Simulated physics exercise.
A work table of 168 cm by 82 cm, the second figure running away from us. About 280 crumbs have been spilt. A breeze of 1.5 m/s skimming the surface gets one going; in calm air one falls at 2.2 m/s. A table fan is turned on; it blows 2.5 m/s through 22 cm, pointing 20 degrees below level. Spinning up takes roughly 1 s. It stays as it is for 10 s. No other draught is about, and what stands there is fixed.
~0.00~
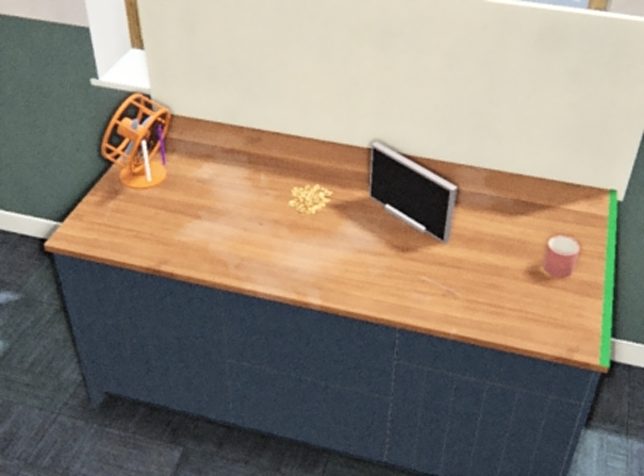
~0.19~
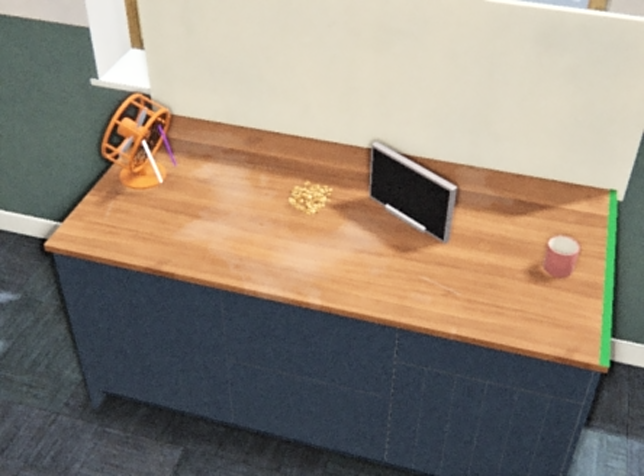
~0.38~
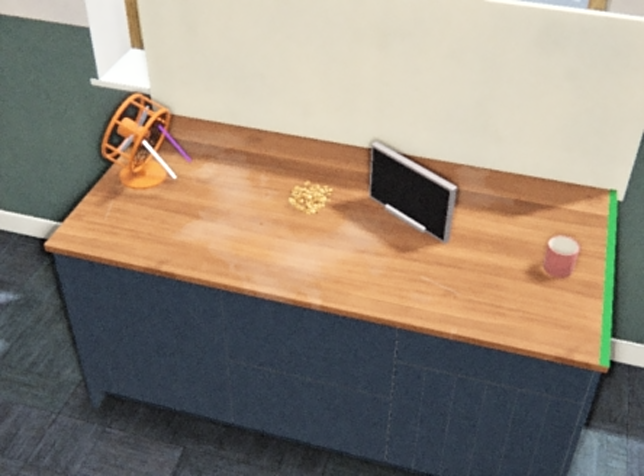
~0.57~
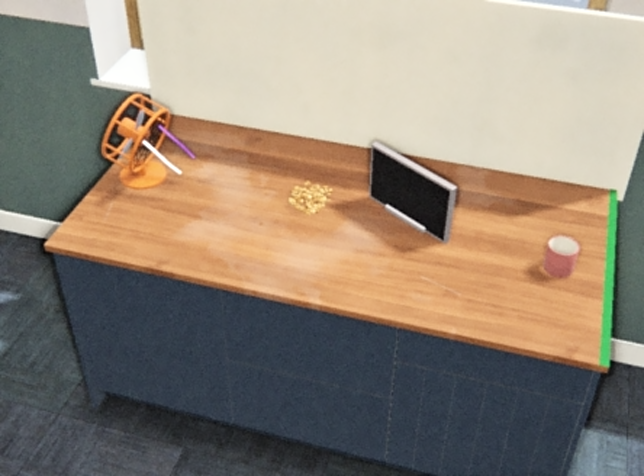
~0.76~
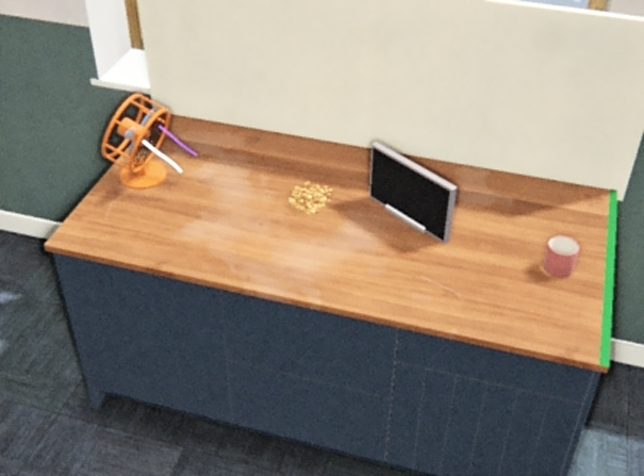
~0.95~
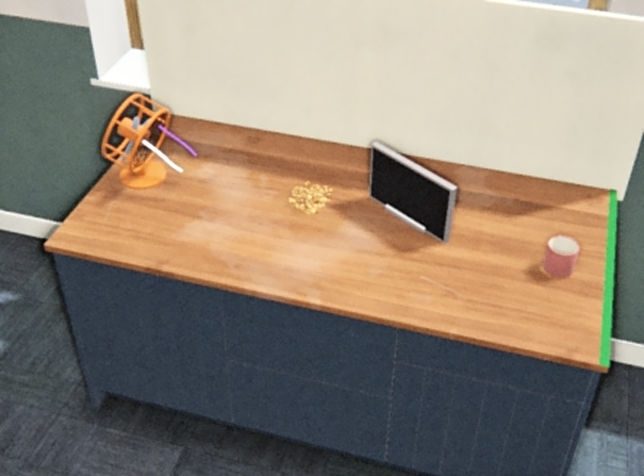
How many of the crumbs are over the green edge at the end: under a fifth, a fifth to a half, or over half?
The share over the green edge is between a fifth and a half.
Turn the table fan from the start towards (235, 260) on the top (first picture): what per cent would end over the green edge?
It would be near 0 %.
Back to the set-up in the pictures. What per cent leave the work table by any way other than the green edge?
Some 0 per cent.
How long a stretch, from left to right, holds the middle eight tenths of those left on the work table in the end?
Roughly 60 cm.
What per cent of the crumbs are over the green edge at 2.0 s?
Near 5 %.
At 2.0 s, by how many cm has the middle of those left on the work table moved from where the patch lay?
About 35 cm.
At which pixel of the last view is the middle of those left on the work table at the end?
Around (416, 229).
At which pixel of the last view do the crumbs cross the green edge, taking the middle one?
Around (612, 311).
After 2.0 s the count stands so, 5 % are over the green edge; the middle of those still in play is near (416, 229).
After 3.2 s the count stands so, 18 % are over the green edge; the middle of those still in play is near (416, 229).
After 5.5 s the count stands so, 26 % are over the green edge; the middle of those still in play is near (416, 229).
After 10.0 s, at the end, 34 % are over the green edge; the middle of those still in play is near (416, 229).
